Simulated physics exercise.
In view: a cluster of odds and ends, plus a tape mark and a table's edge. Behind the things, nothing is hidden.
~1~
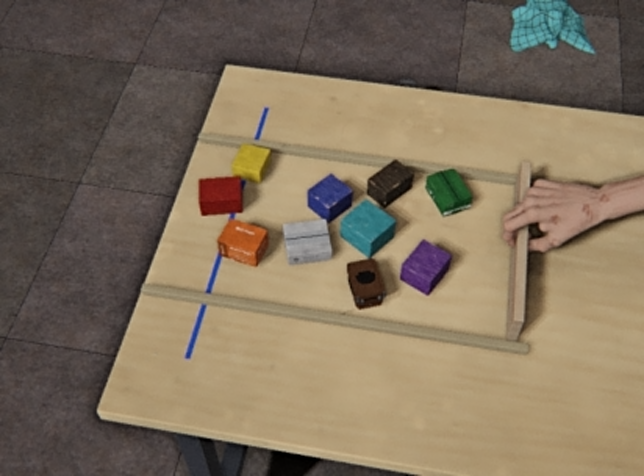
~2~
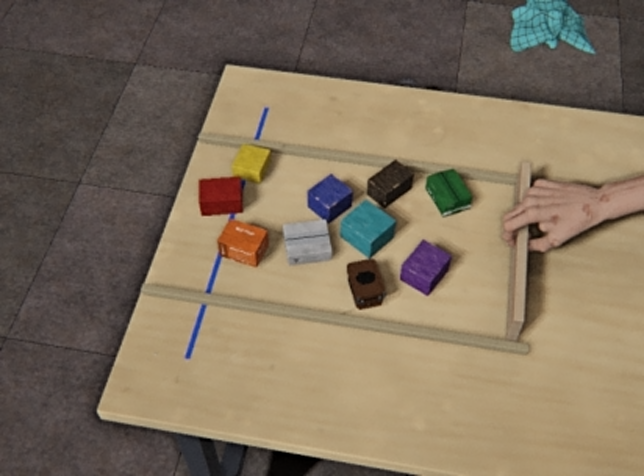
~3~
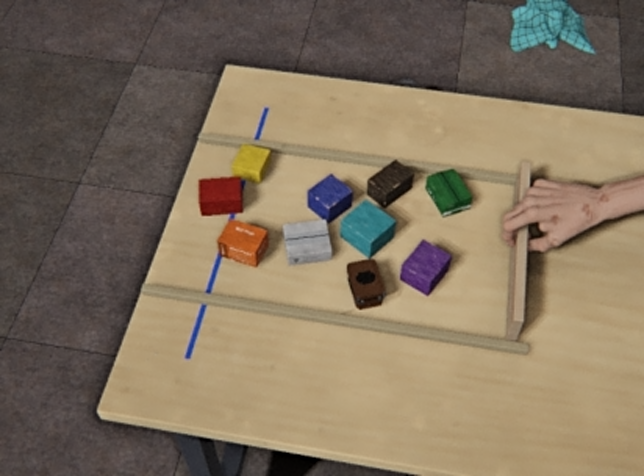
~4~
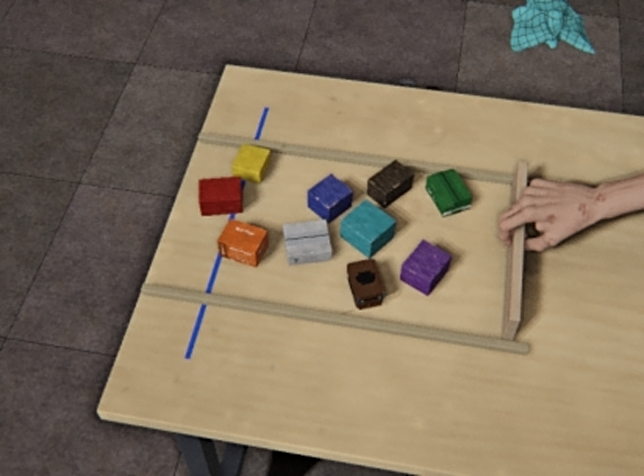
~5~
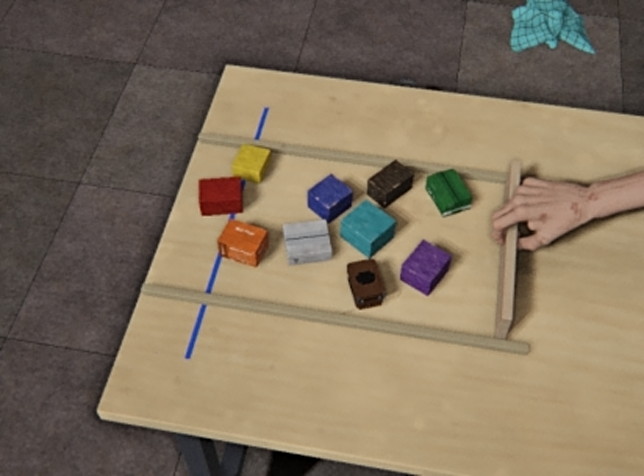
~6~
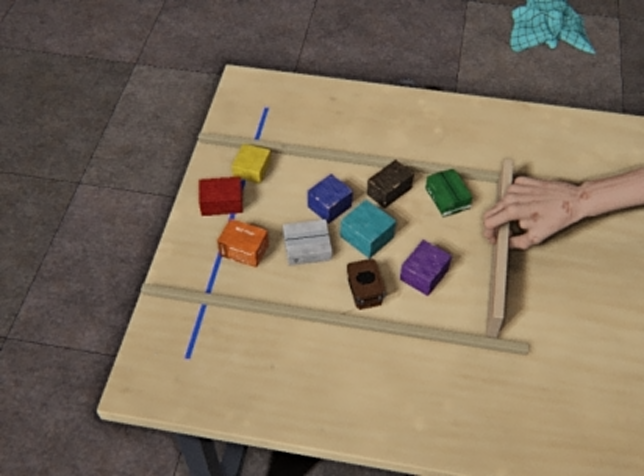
A wooden board pushed by a hand slides slightly left between two rails, toward scattered colourful blocks that stay still.
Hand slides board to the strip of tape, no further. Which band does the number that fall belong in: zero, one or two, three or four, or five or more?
Three or four leave.
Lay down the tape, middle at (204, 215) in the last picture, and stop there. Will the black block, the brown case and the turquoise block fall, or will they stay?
Black block goes off, brown case stays put, turquoise block stays put.
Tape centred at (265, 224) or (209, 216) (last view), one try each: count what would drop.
The floor gets 0 the first time and 6 the second.
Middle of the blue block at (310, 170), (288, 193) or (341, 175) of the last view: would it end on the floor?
Order of tries: Off, on, off.
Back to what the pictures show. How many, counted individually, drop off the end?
3.
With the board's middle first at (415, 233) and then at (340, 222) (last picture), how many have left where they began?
4 and 8.
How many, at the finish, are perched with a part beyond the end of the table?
Overhanging ones - 2.
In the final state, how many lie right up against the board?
That comes to 4.
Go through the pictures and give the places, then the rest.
Red block (221, 196); yellow block (252, 163); orange box (244, 243); board (519, 248); tape (231, 219), in the first picture.
Yellow block (252, 164); board (519, 248), in the second picture.
Orange box (244, 243); white box (307, 242), in the third picture.
Red block (221, 196); turquoise block (368, 229), in the fourth picture.
Yellow block (252, 164); blue block (330, 199), in the fifth picture.
Red block (221, 196); yellow block (252, 164); orange box (244, 243); board (500, 245); tape (231, 219), in the sixth picture.
Soon after, none off yet; red block at rest near (221, 196); yellow block at rest near (252, 164); orange box at rest near (244, 243).
At rest, the number that fall off is three or four; fallen, orange box, yellow block and red block.
